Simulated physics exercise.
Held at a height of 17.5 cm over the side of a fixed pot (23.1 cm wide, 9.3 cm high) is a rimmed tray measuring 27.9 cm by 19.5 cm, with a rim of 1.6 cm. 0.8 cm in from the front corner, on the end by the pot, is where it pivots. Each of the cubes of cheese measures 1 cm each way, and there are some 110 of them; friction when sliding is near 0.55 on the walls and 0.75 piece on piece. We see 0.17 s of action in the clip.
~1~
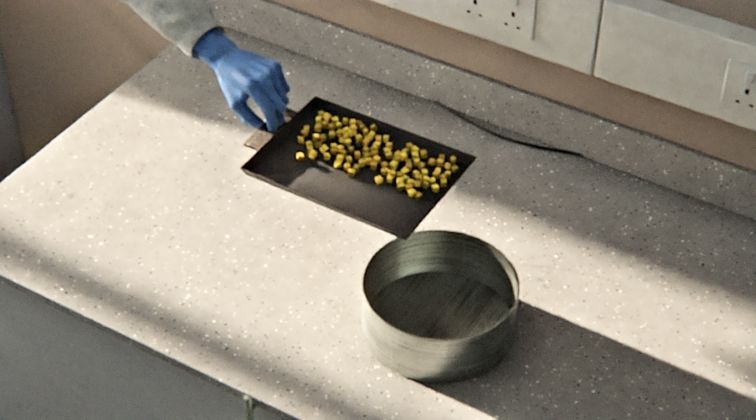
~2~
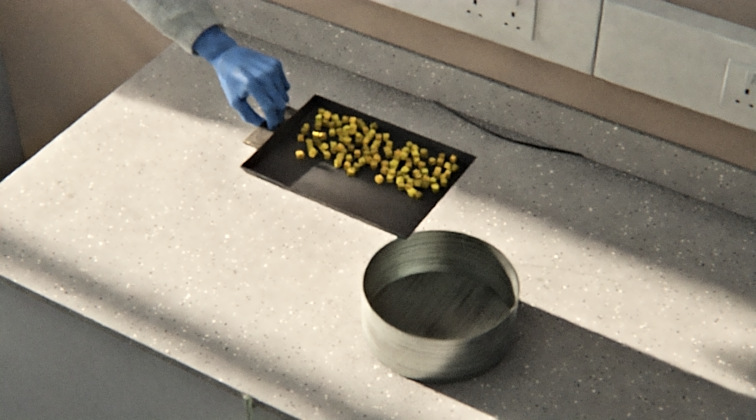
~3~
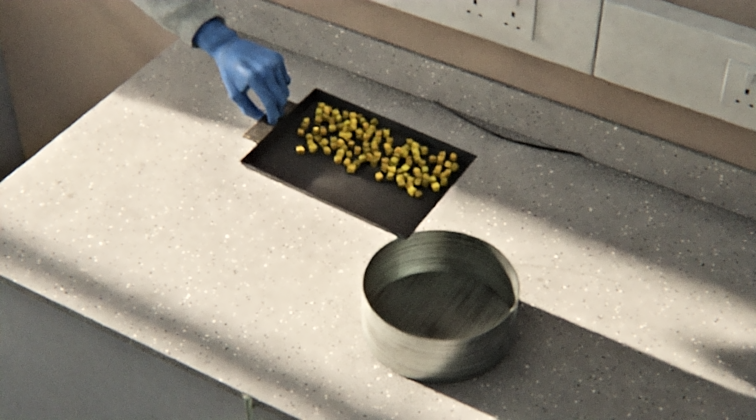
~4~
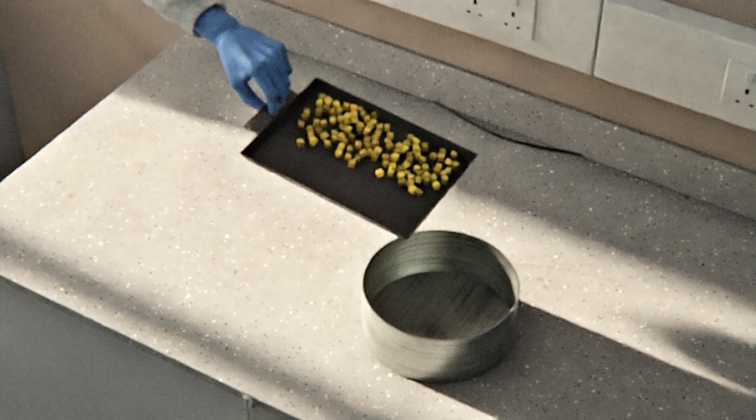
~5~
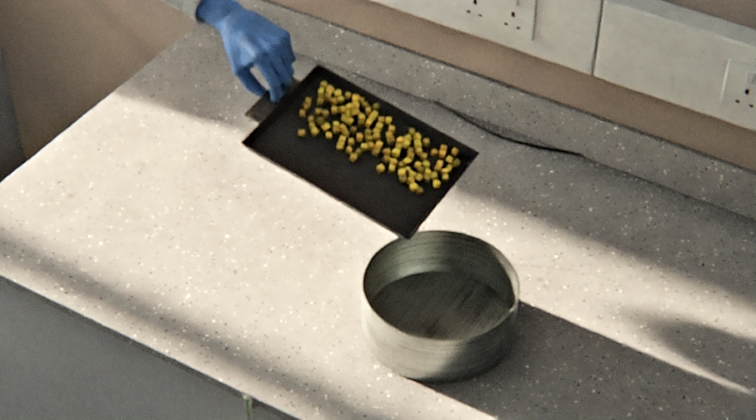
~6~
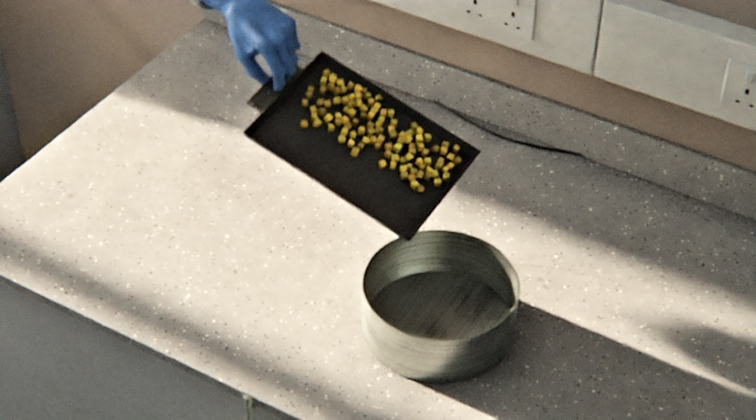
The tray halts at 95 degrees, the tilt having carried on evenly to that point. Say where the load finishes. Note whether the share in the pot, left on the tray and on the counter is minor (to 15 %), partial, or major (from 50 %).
Noted: Pot major; tray minor; counter minor.
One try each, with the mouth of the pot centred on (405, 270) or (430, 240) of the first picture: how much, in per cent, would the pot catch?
I'd say some 55 per cent for the first and some 35 per cent for the second.
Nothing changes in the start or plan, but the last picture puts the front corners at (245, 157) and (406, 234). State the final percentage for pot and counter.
Pot 45; counter 55.
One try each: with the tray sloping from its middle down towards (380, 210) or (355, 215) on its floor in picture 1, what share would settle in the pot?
Near 90 and 40 per cent, in that order.
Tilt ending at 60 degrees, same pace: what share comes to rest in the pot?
It would be near 75 per cent.
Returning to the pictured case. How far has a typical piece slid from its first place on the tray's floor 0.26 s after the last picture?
About 2 cm.
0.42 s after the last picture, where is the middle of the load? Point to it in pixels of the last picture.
Roughly pixel (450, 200).
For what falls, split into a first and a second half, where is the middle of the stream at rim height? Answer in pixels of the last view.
Roughly (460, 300) to begin with, later roughly (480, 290).
Then, 0.26 s after the last picture, tilt 57 degrees; the tray holds 100 %, the pot 0 %.
Then, 0.42 s after the last picture, tilt 82 degrees; the tray holds 90 %, the pot 0 %.
Then, 0.72 s after the last picture, tilt 95 degrees; the tray holds 0 %, the pot 95 %.
In the end, pot 95 %, tray 0 %, counter 5 %.
